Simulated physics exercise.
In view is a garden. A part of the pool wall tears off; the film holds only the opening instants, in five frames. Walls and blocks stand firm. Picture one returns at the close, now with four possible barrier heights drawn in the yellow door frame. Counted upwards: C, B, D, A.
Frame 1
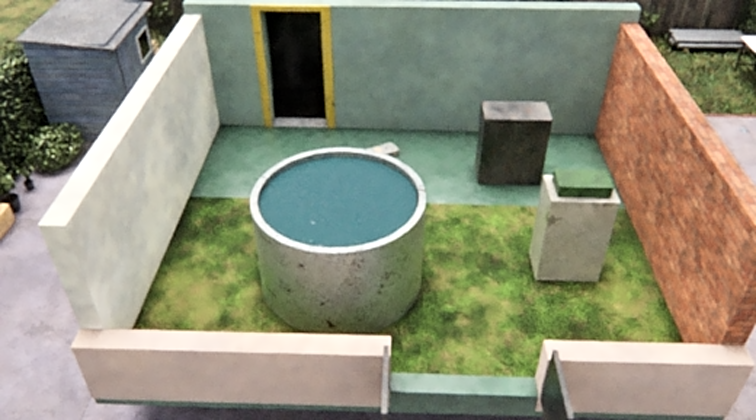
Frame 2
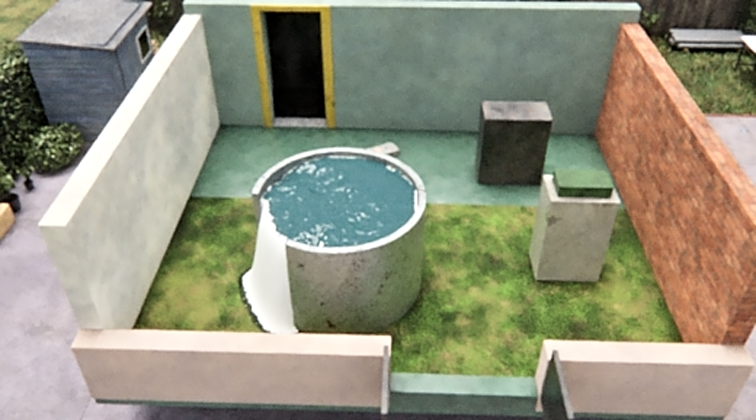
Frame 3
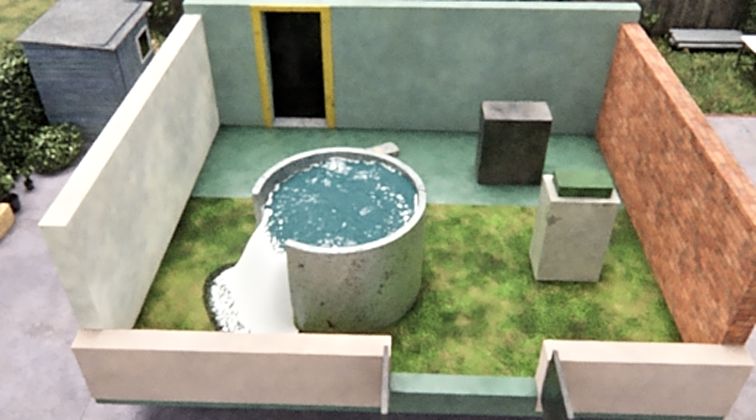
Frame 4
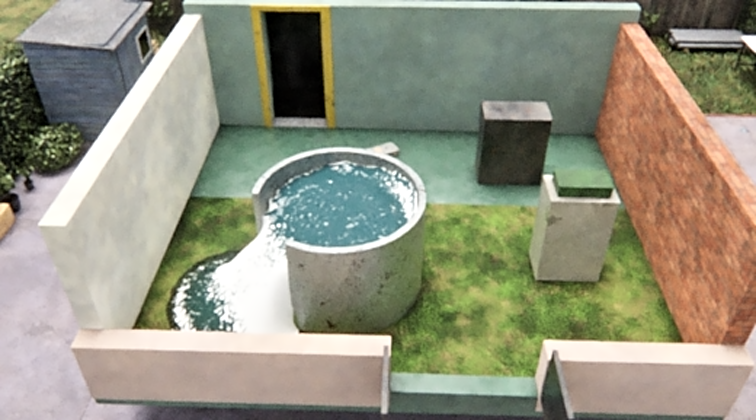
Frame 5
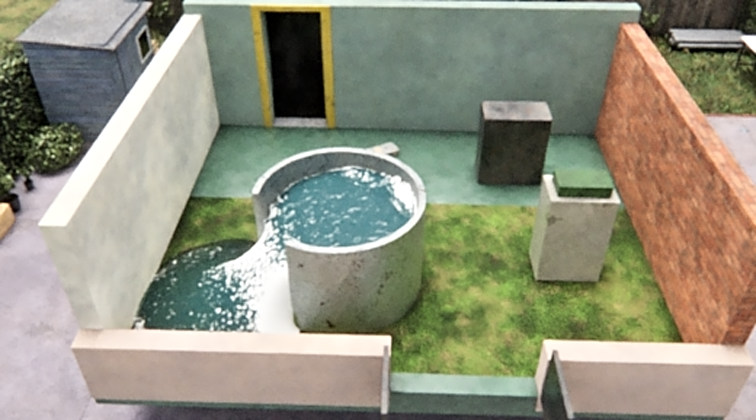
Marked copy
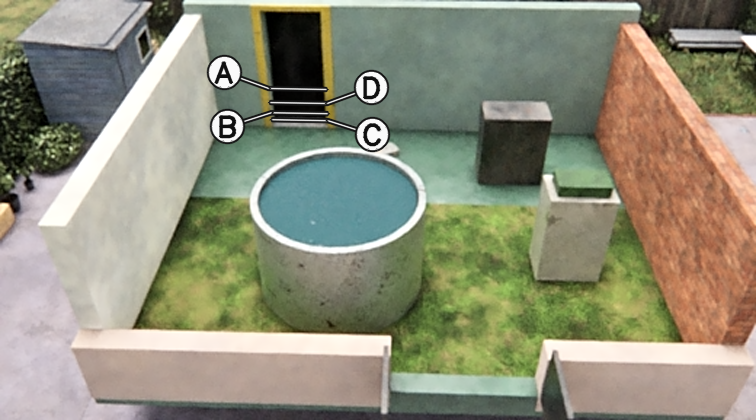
We see a walled garden with a round concrete pool full of still water; then water pours out through its left side onto the grass, spreading leftward in a widening, foamy puddle while the level in the pool drops.
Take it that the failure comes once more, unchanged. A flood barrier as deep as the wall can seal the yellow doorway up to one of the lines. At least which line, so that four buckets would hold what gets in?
Choose B.
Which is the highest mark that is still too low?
It is C.
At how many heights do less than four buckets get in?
Three of the four.
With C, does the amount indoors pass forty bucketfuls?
No.
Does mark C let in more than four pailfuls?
Yes, it does.
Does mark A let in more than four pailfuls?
No, not at all.
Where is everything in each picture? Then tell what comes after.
The first picture shows water in the pool at rest, its middle at (339, 201); foot of the yellow doorway at (300, 127); open gate at (468, 335).
In the second picture, 1 % of the ground under water, visible out to (257, 269).
In the third picture, 4 % of the ground under water, visible out to (216, 276).
In the fourth picture, 7 % of the ground under water, visible out to (185, 278).
In the fifth picture, 11 % of the ground under water, visible out to (170, 264).
In white, A at (297, 89); B at (299, 113); C at (300, 120); D at (298, 103); from the bottom up C, B, D, A.
Choosing A, nothing gets over.
Choosing B, a splash gets over, under a bucket.
Choosing C, about 13 bucketfuls get in.
Choosing D, nothing gets over.
